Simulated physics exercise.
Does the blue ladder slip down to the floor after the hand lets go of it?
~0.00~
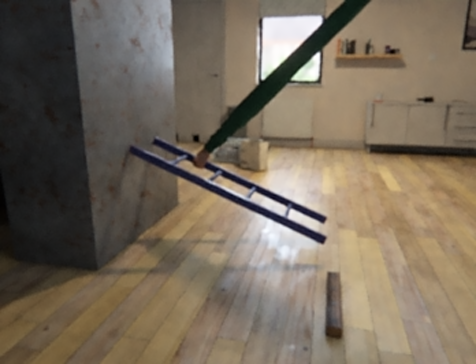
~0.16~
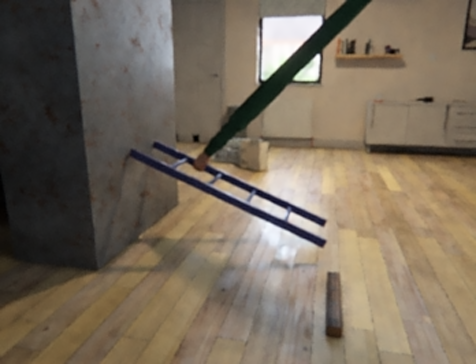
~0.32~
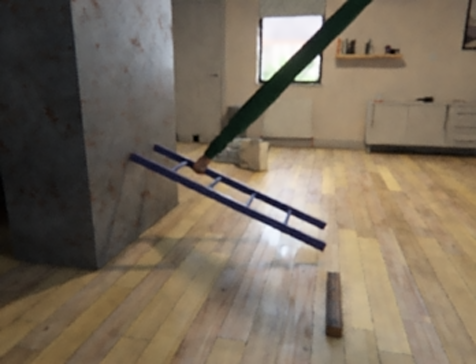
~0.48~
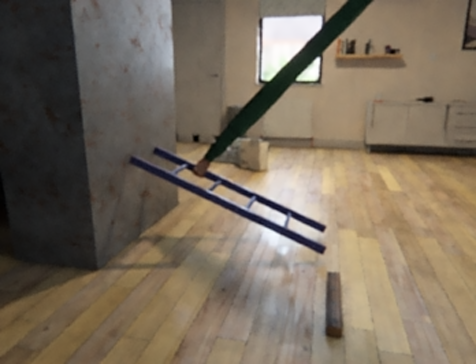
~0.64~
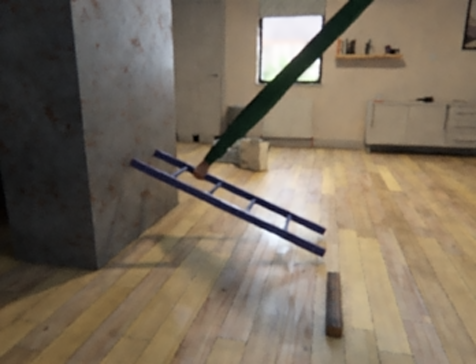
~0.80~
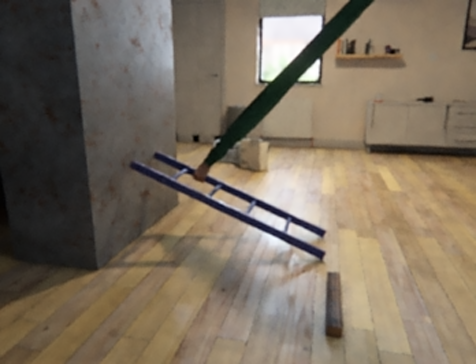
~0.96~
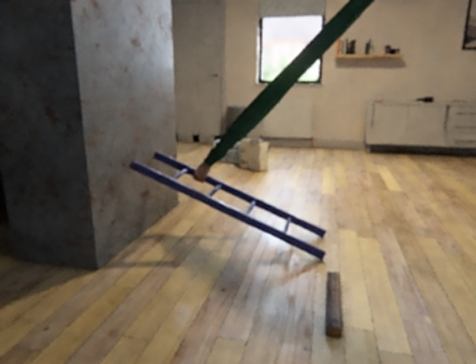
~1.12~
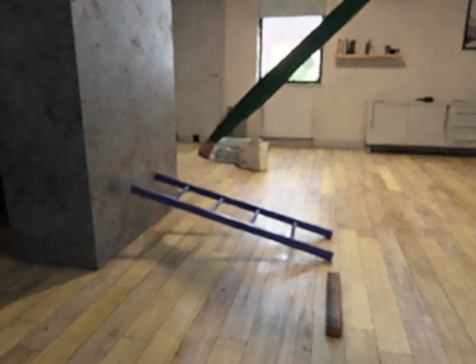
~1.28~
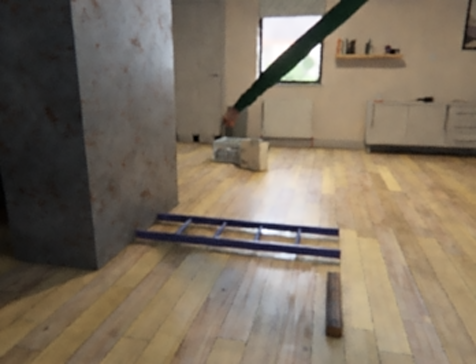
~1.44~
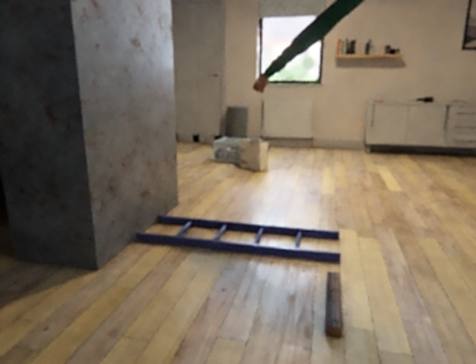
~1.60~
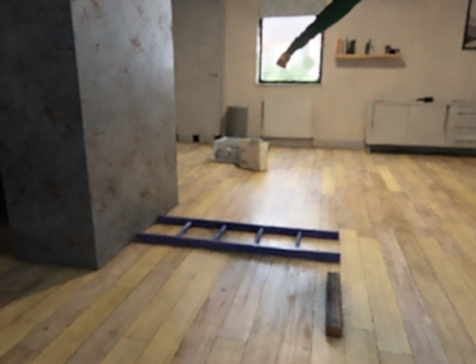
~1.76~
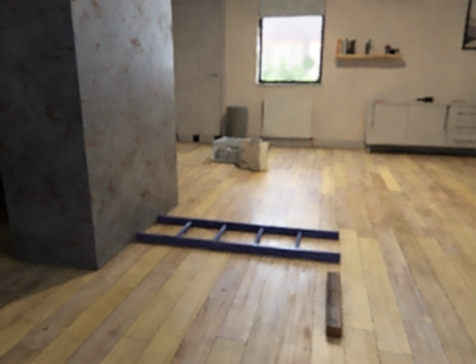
Yes, the blue ladder gives way at the feet and drops, ending up lying flat on the floorboards beside the grey cupboard.
At first, a hand on a green-sleeved arm holds a blue ladder at a slant, its upper end against the side of a large grey cupboard and its lower end toward the right, near a dark batten on the wooden floor. The hand keeps hold while the ladder sinks very slightly. Then the grip opens and the hand draws back as the ladder drops away beneath it. The ladder gives way at its feet and comes down flat on the floorboards. The arm withdraws up and out of view, leaving the ladder lying still beside the cupboard and the batten undisturbed.
